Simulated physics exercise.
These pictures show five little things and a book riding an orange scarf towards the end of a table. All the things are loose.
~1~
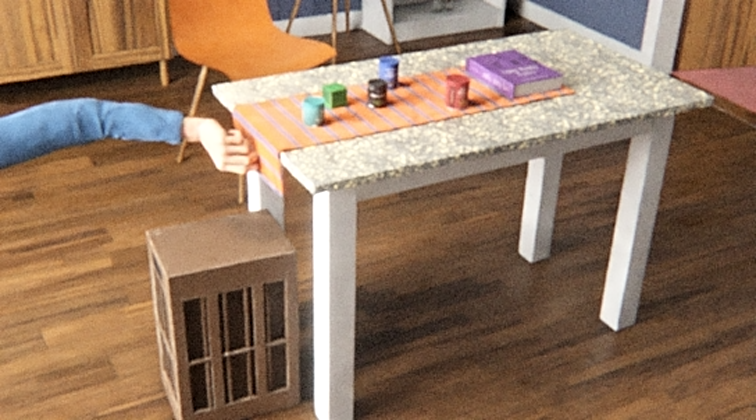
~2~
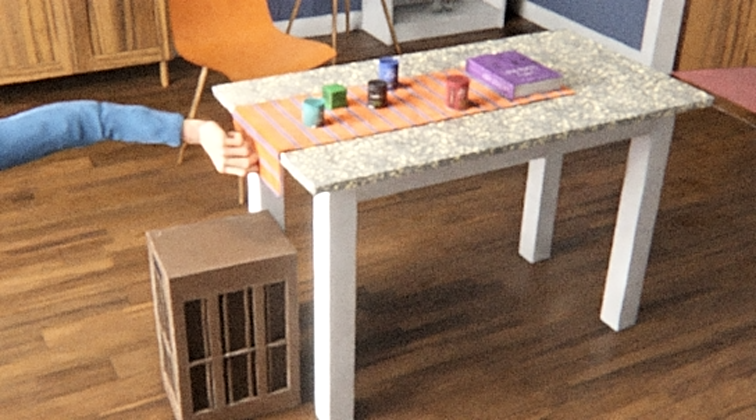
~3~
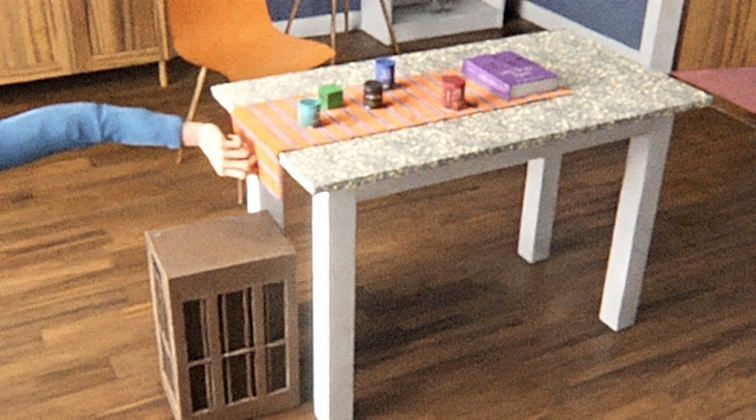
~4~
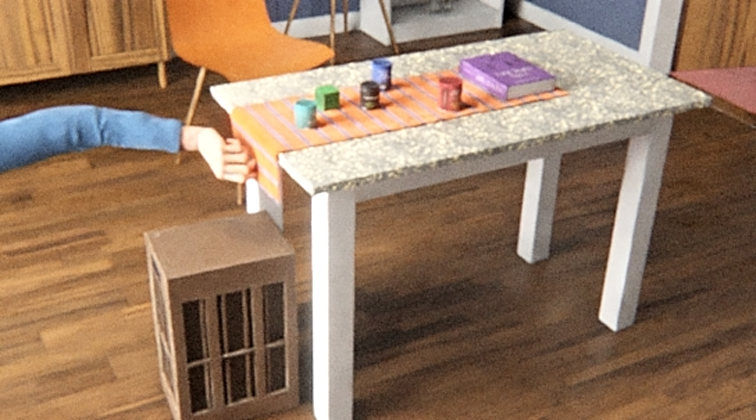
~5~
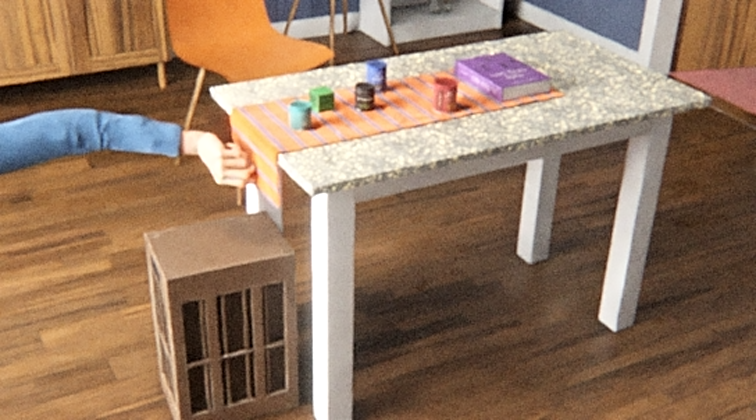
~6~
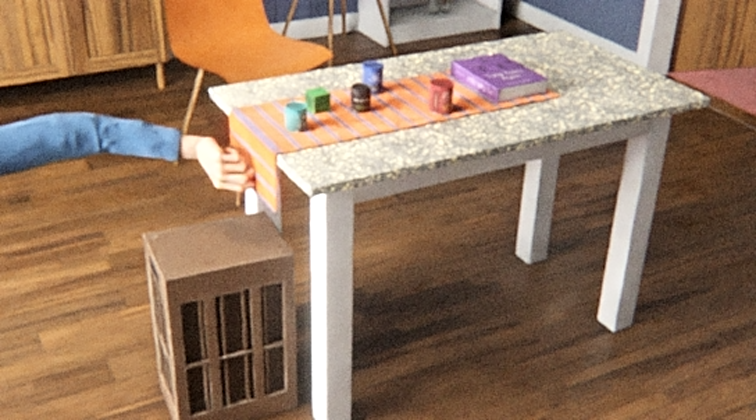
Orange striped scarf sliding slightly left over a table edge, pulled by a blue-sleeved hand, carrying small pots and a purple book.
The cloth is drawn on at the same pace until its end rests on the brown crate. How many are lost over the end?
Over the edge go one.
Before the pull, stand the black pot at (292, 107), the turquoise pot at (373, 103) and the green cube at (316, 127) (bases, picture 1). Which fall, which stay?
The black pot drops off, the turquoise pot stays on, the green cube tumbles off.
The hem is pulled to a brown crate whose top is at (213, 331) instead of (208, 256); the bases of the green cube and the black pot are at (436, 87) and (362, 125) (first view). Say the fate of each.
The green cube stays on, the black pot goes over.
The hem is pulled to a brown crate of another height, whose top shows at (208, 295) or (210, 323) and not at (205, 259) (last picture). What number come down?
Then 2 and 3.
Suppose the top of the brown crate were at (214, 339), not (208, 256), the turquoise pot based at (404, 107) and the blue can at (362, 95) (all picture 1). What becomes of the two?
The turquoise pot drops off, the blue can goes over.
Soon after, hem near (255, 218); all still up.
Then, hem on the crate; turquoise pot gone.
At rest, hem on the crate; turquoise pot gone. The table loses one.
